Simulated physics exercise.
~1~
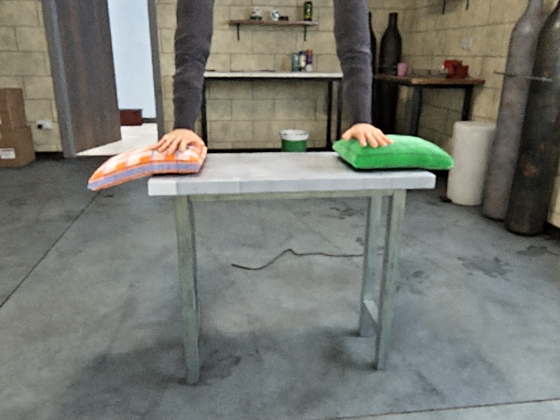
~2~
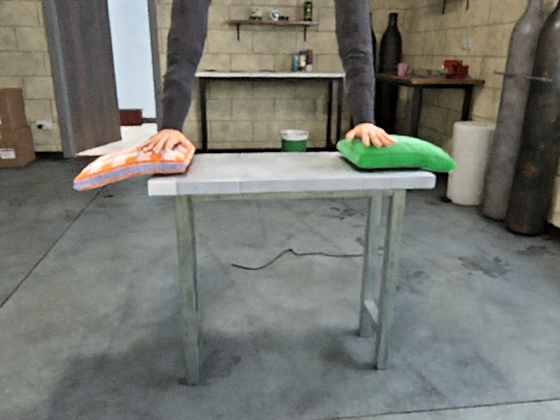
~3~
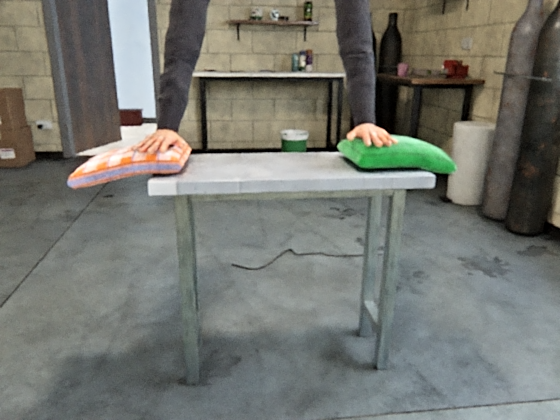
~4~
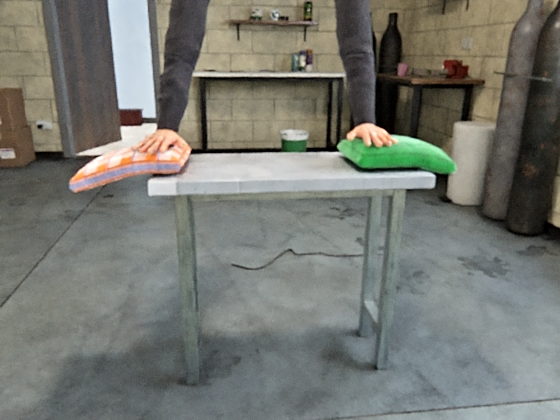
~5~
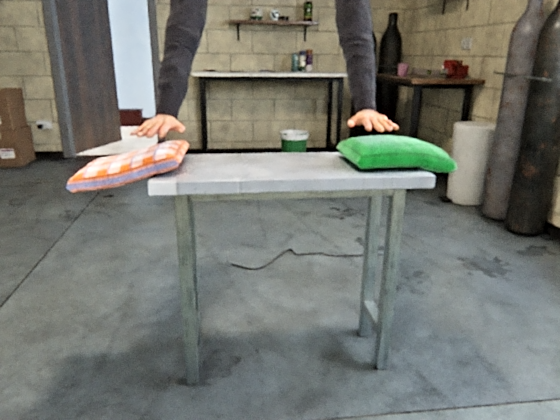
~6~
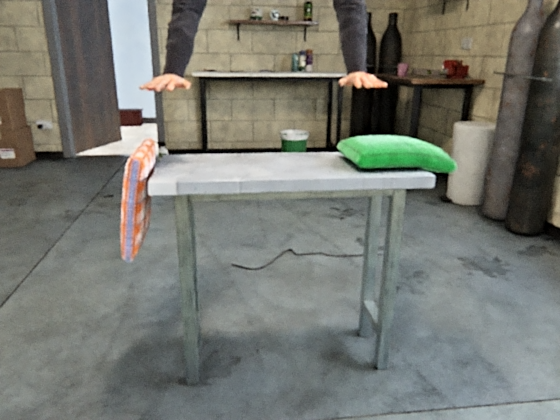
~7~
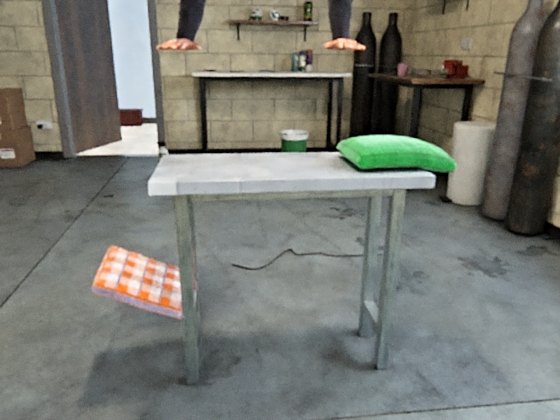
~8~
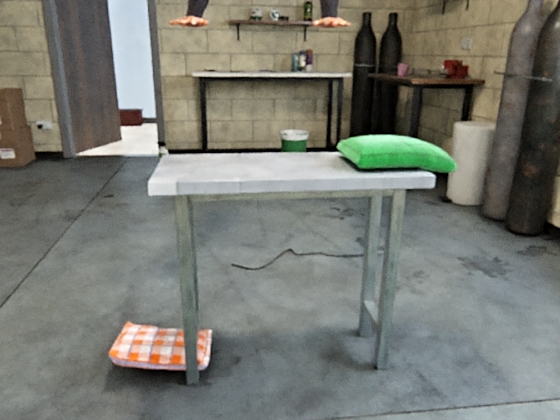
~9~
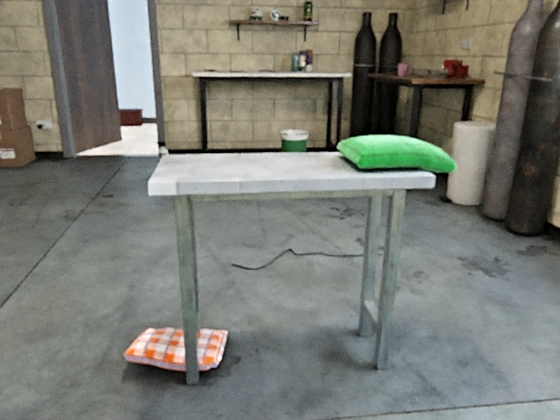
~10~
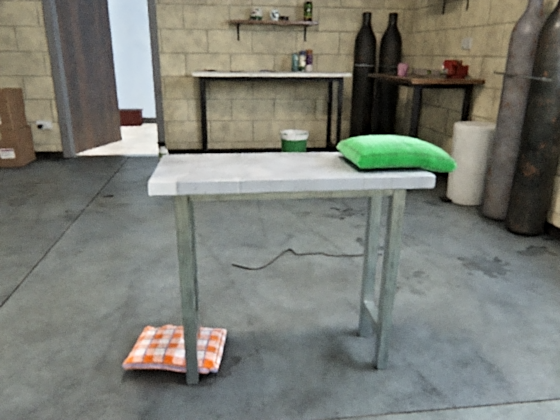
An orange and white checked folded blanket lies over the left end of a narrow table, under one hand of a person who rests the other on a green soft bag at the right end. The hands shift the blanket a little farther left, so more of it sticks out past the edge. Then both hands lift away and rise. The blanket tips over the left edge, hangs upright for a moment and drops to the floor. It settles by the table's left leg, while the green bag stays in place on top.
